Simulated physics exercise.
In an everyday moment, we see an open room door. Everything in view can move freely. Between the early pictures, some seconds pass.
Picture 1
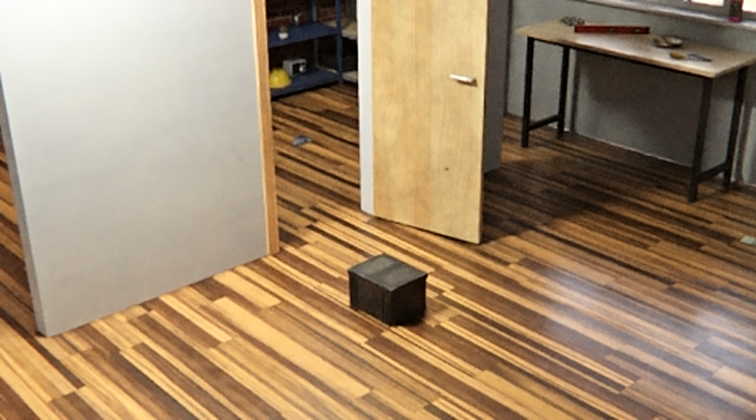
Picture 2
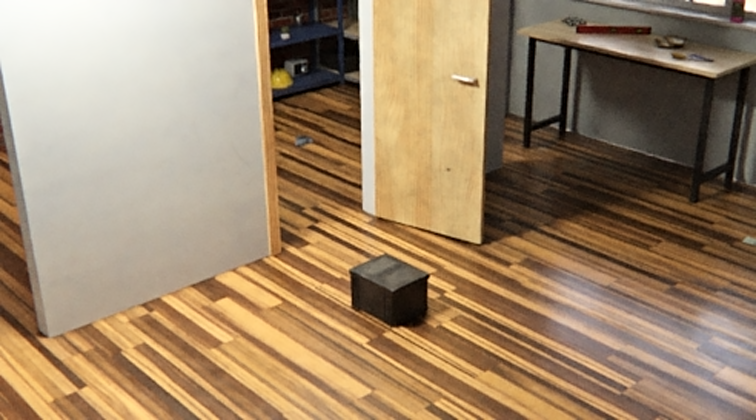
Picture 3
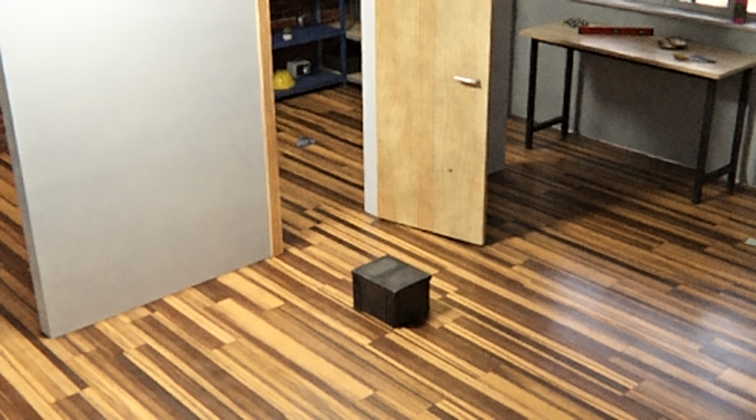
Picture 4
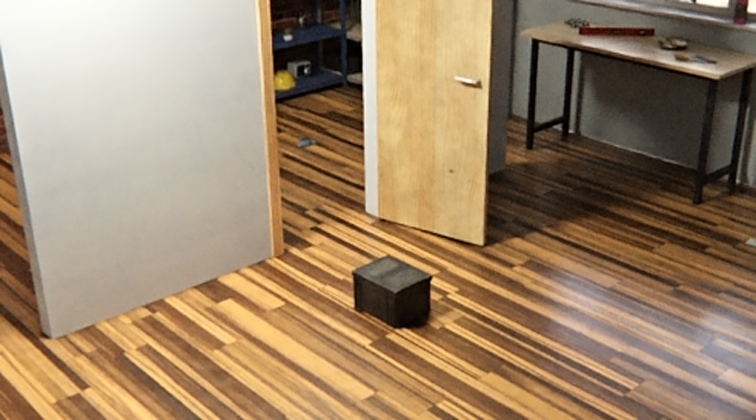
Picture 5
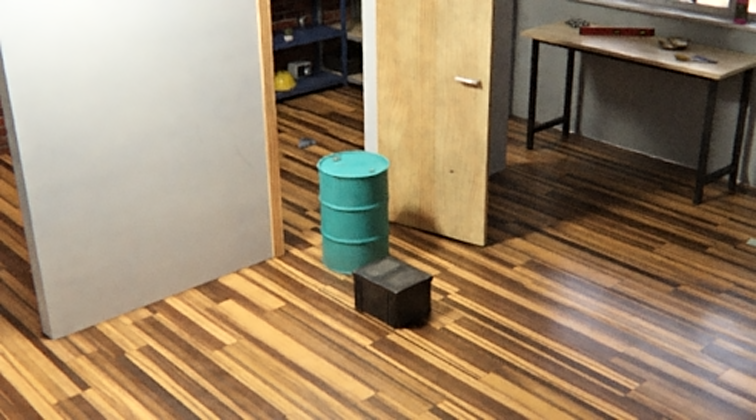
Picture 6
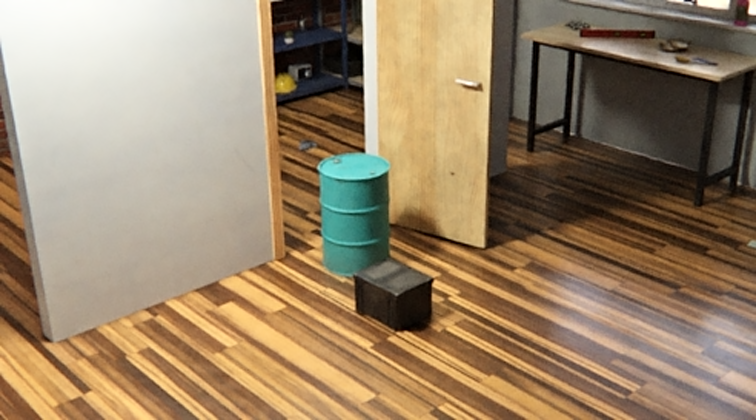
To begin with, a black tote sits on a striped wooden floor before a wide-open door, with a workbench off to the right, and nothing in the room moves apart from a very slight shift of the view. Then a turquoise drum suddenly appears just behind the tote, and both stay still.
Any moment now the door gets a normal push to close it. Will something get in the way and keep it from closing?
Yes, it gets held up.
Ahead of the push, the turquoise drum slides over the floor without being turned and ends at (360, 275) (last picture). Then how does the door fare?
Held up partway.
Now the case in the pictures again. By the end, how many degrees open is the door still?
Roughly 55°.
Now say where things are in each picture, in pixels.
The first picture shows door wide open and still; black tote (388, 290).
The second picture shows door wide open and still; black tote (389, 290).
The third picture shows door wide open and still; black tote (391, 291).
The fourth picture shows door wide open and still; black tote (392, 291).
The fifth picture shows door wide open and still; black tote (393, 292).
The sixth picture shows door wide open and still; turquoise drum (355, 214); black tote (393, 294).
Then, 0.50 s after the last picture, door 97° open.
Then, 0.90 s after the last picture, door 82° open.
Then, 1.20 s after the last picture, door 69° open.
Then, 1.40 s after the last picture, door 60° open.
At rest, door 55° open; both in place. Seen from the same camera at the end, turquoise drum near (354, 215).
